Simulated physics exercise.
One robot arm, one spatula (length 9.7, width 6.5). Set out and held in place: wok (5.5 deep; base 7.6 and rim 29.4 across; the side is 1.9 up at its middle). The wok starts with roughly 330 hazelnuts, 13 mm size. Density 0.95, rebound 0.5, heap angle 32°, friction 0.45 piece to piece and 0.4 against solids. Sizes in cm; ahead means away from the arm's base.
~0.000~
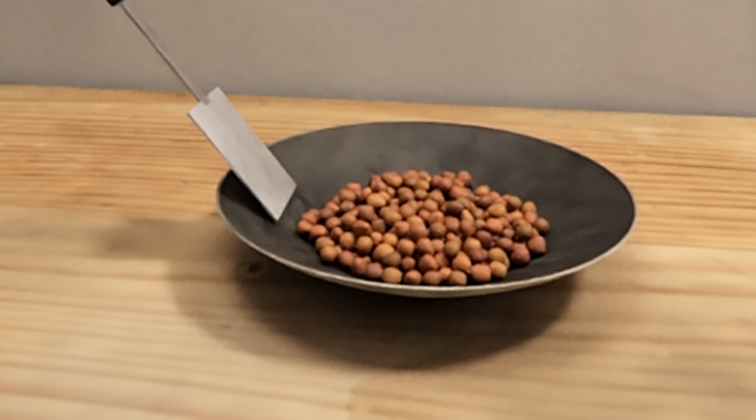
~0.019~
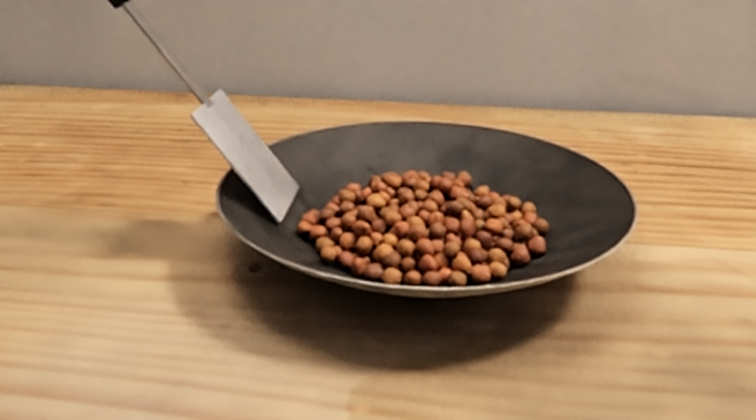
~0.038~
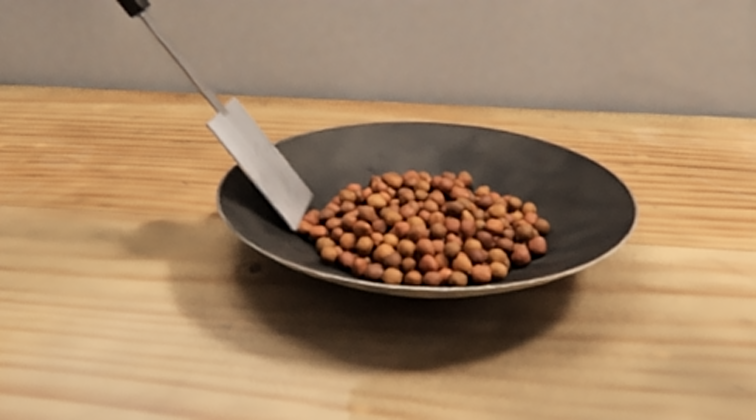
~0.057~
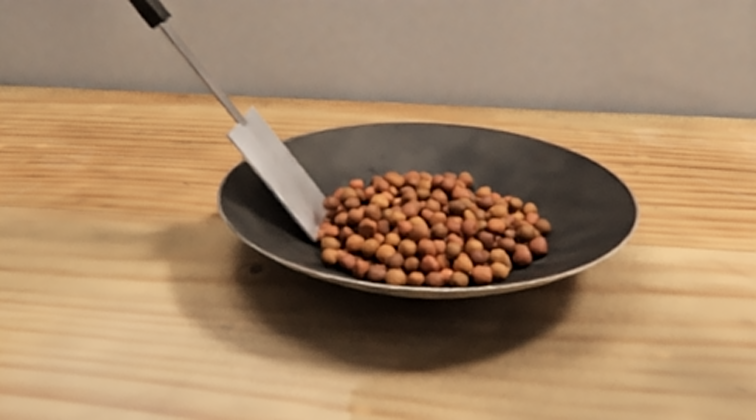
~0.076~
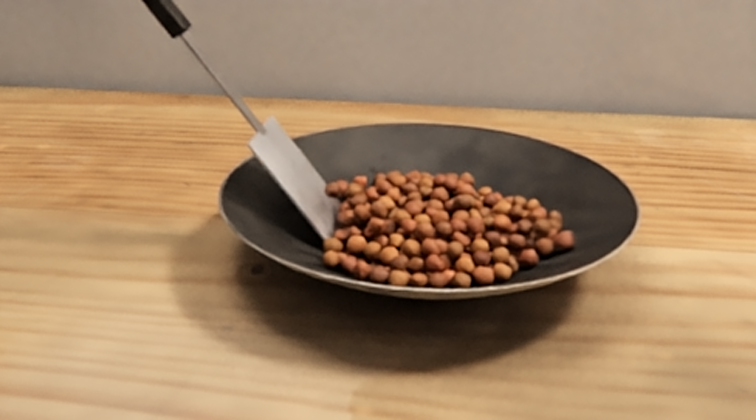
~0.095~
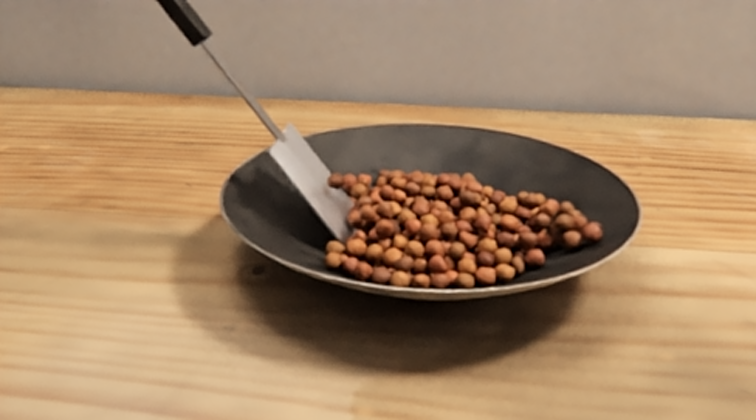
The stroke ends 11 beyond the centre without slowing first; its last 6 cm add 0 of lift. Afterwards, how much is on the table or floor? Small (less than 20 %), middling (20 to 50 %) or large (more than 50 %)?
A middling share, 20 to 50 %, ends on the table or floor.
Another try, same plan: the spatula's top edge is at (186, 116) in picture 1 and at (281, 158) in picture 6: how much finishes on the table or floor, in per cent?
Some 40 per cent.
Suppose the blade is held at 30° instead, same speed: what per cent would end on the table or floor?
In that case some 25 per cent.
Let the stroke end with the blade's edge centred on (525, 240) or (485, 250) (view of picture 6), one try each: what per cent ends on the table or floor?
About 10 and 5 per cent.
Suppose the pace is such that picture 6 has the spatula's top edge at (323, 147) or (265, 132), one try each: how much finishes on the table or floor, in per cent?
Some 45 and 25 per cent.
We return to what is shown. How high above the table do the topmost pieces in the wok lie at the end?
Some 6.5 cm.
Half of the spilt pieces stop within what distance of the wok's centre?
Roughly 26 cm.
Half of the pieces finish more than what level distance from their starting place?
About 6 cm.
By 0.18 s, sloping 53°, highest piece 7 above the table; 329 in the wok, 2 on the blade or in flight.
By 0.26 s, sloping 53°, highest piece 8 above the table; 323 in the wok, 1 on the table or floor, 7 on the blade or in flight.
By 0.50 s, sloping 53°, highest piece 7 above the table; 227 in the wok, 102 on the table or floor, 2 on the blade or in flight.
By 1.55 s, sloping 53°, highest piece 6 above the table; 226 in the wok, 105 on the table or floor.
Final count, 226 in the wok, 105 on the table or floor. That is 32 % on the table or floor.
